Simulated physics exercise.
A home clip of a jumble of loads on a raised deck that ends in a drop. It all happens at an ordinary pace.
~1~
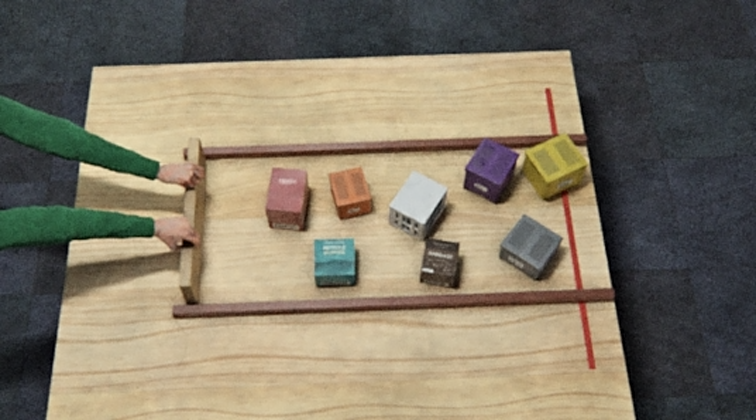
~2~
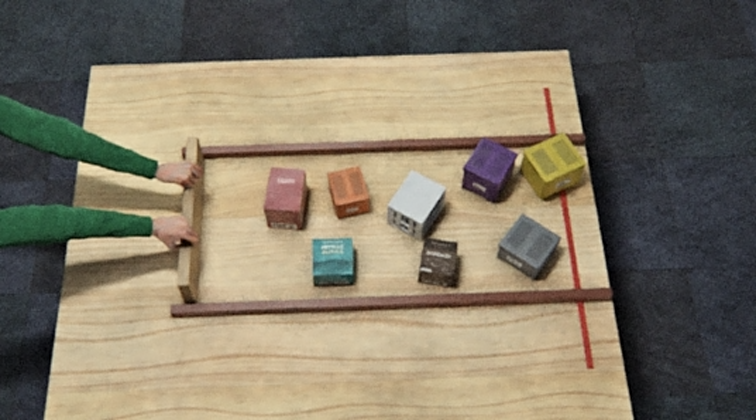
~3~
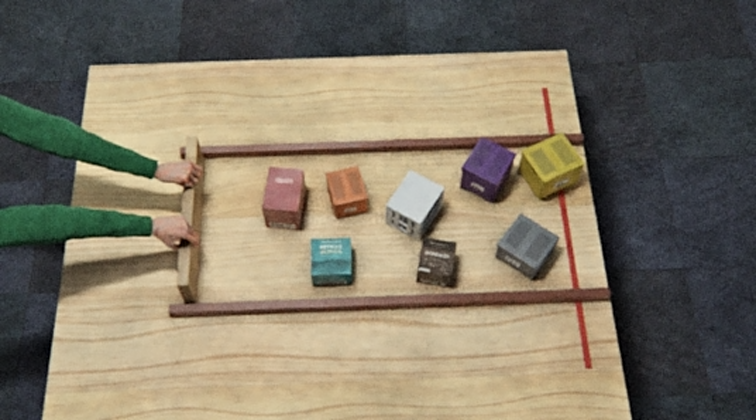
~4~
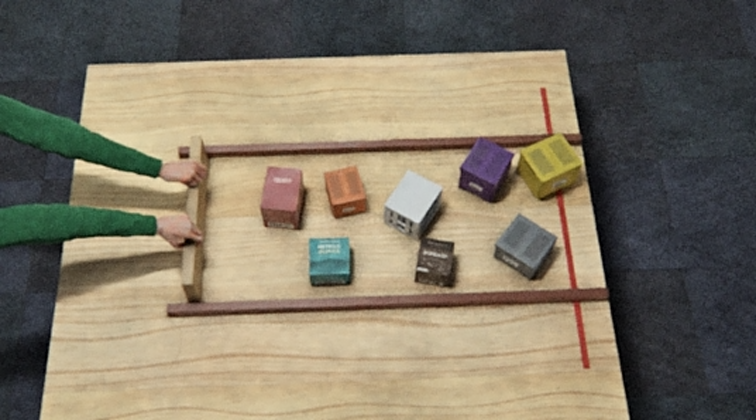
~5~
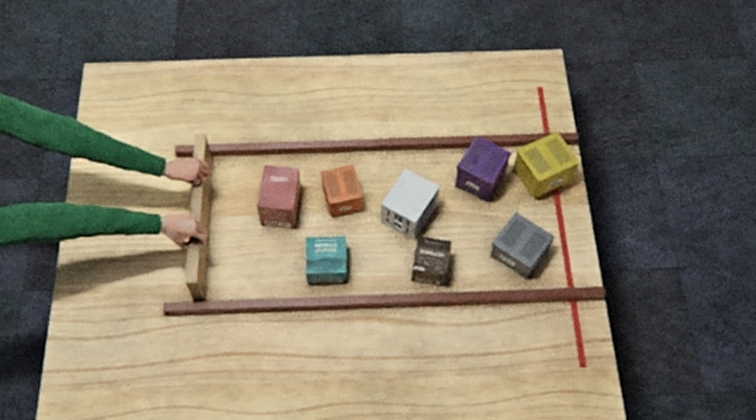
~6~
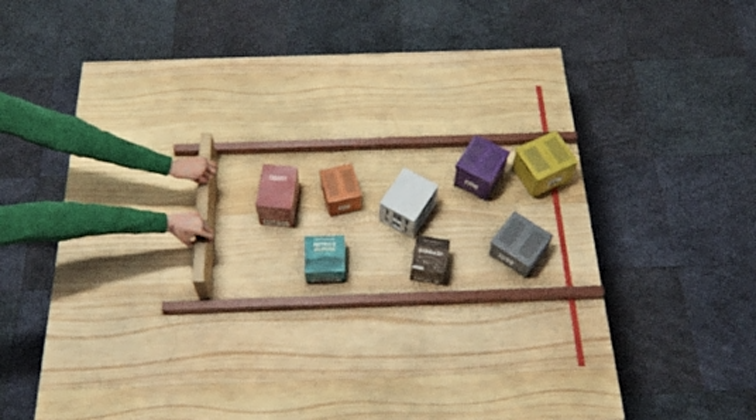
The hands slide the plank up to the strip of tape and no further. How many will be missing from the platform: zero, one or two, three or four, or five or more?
The number that fall off is five or more.
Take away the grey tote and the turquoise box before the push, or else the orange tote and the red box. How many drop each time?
4 in the first case, 3 in the second.
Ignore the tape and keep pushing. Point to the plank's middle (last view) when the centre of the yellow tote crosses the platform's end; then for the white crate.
Near (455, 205) and (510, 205).
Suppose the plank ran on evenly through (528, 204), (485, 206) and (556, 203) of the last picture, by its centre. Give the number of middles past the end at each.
The counts: 4, 1 and 6.
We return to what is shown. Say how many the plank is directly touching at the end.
It touches 2.
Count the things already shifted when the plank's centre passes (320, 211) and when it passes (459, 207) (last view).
By then 4, and 8.
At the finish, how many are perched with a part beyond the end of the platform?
That would be 2.
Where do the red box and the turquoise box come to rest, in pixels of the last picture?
The red box stops around (575, 184); the turquoise box around (586, 251).
Soon after, none off yet; yellow tote at rest near (544, 165); grey tote at rest near (520, 245); purple tote at rest near (481, 168).
Then, none off yet; yellow tote moved a little near (566, 158); grey tote moved about its own width near (548, 251); purple tote moved about its own width near (524, 162).
By the end, the number that fall off is five or more; fallen, orange tote, white crate, brown box, purple tote, grey tote and yellow tote.
